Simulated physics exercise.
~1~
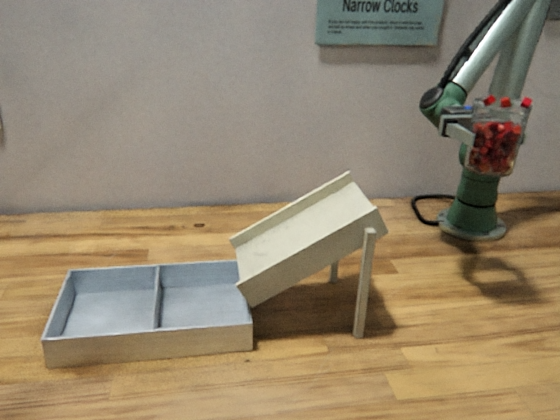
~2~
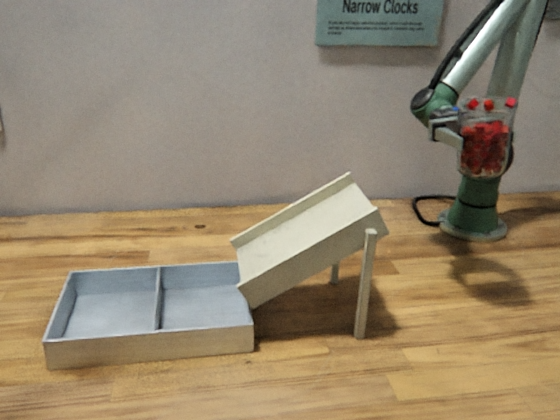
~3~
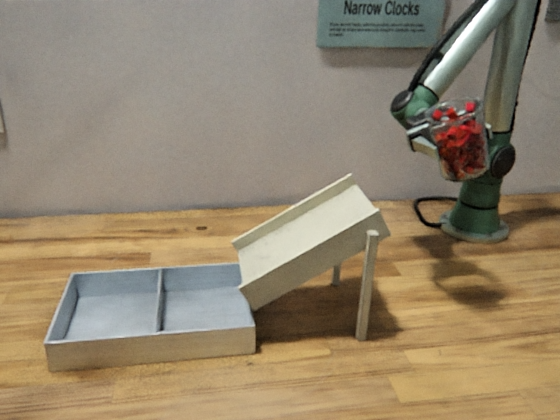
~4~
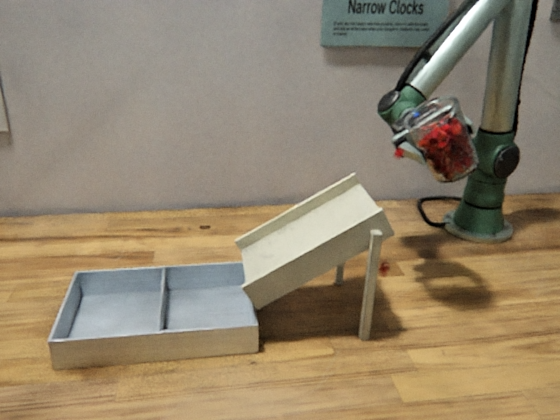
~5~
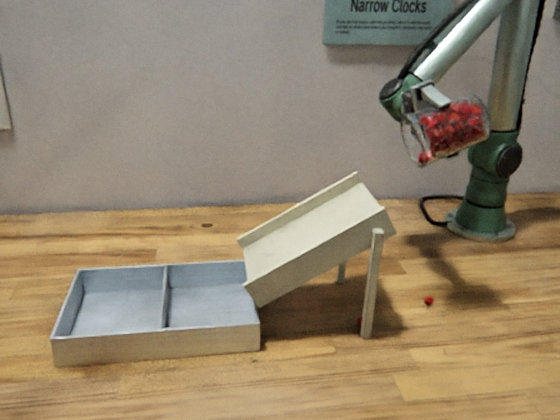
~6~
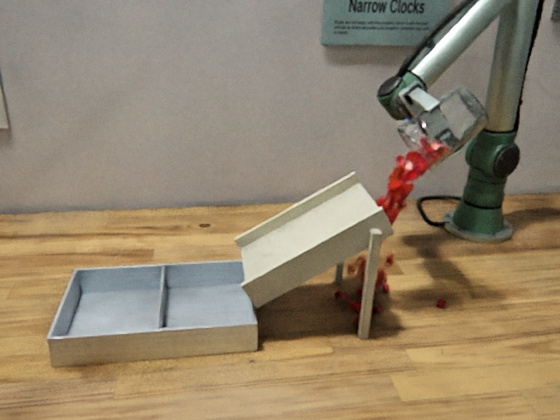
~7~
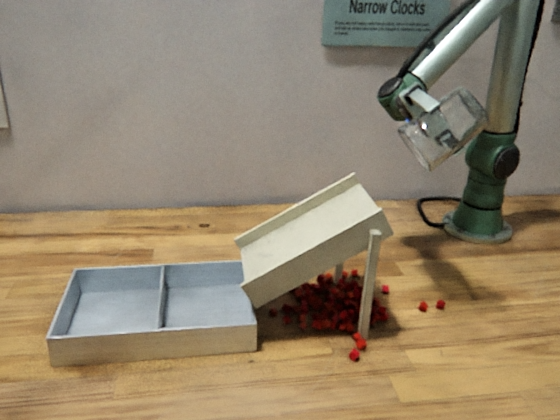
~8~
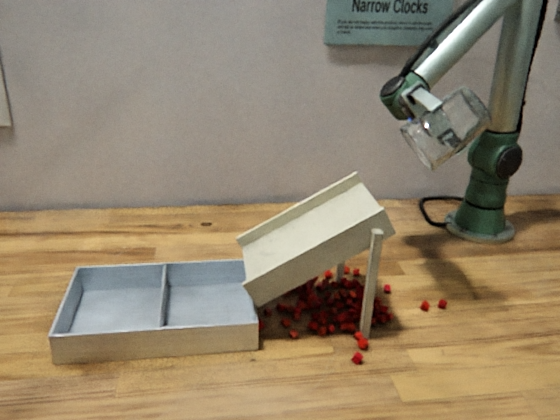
To begin with, a green and silver robot arm holds a clear cup heaped with small red pieces, to the right of a sloping chute that leads down to a shallow, divided box. The arm carries the cup left and starts tipping it toward the chute. A stray piece or two drops onto the wooden table. The cup then turns over further, and the red pieces pour out in a stream near the chute's raised end, falling past it. They land in a scattered pile beneath the chute, leaving the cup empty and both box compartments bare.
